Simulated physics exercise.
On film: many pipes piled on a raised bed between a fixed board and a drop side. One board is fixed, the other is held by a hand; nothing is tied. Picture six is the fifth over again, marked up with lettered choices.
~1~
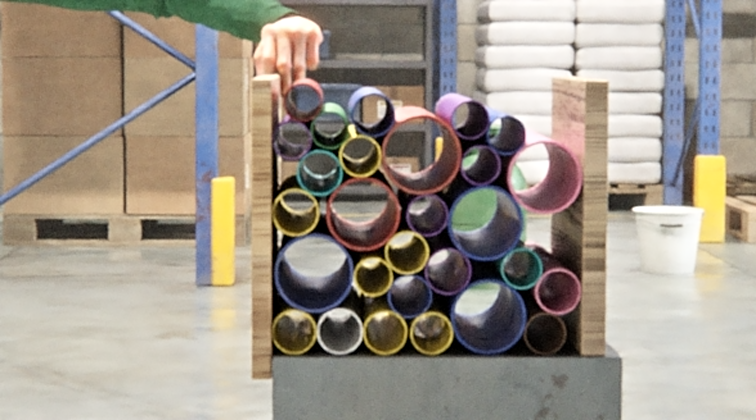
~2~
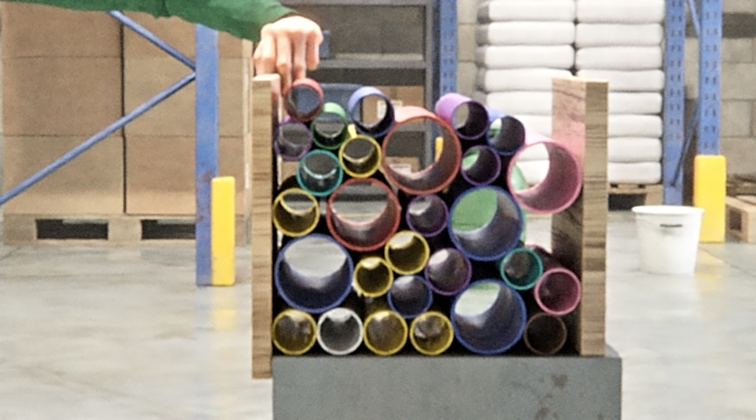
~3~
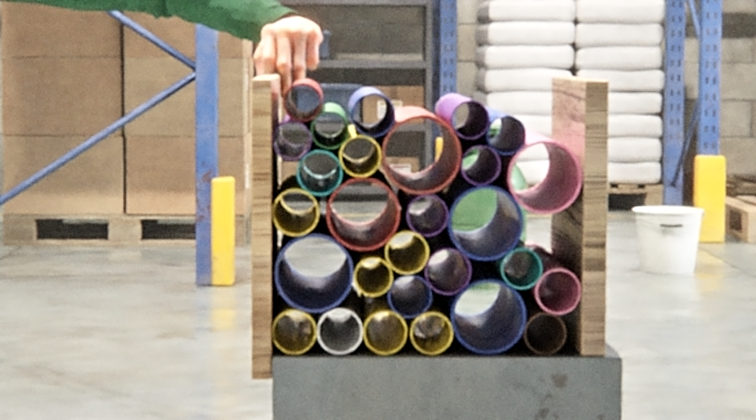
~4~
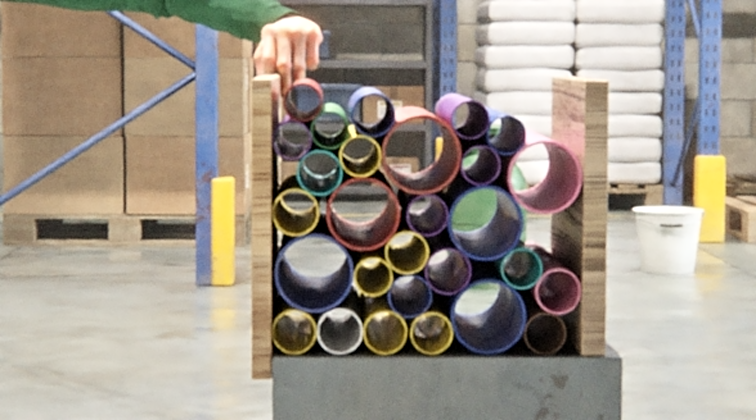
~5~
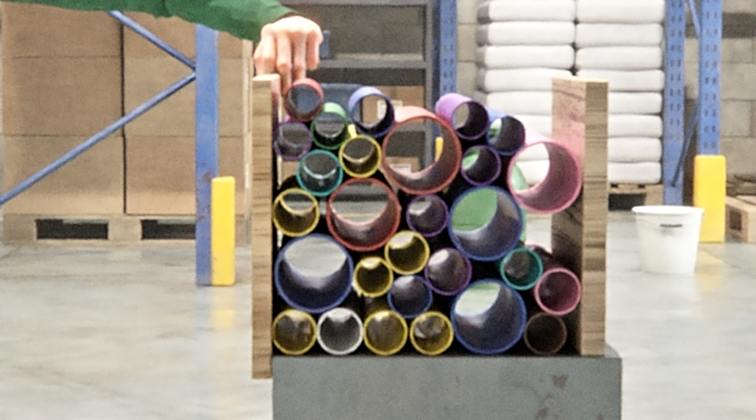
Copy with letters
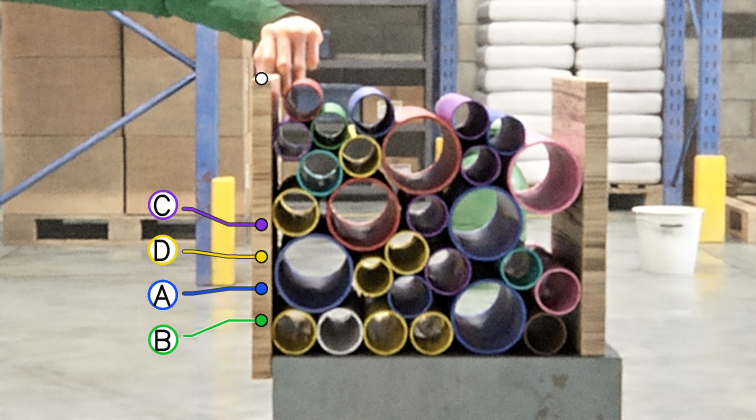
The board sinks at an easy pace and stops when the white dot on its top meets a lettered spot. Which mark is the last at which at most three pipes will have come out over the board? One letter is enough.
Lower it to C and no more.
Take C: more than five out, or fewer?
Fewer than five.
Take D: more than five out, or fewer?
More than five.
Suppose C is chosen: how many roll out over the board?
The count is two.
On the marked copy, A at (261, 289); B at (261, 320); C at (261, 224); D at (261, 257); the white dot at (261, 79).
Following C. Soon after the start, top of the board (272, 146).
Later, top of the board (272, 223).
In the end, top of the board (272, 224), two out over the board.
As for the rest, A more than three out over the board; B more than three out over the board; D more than three out over the board.
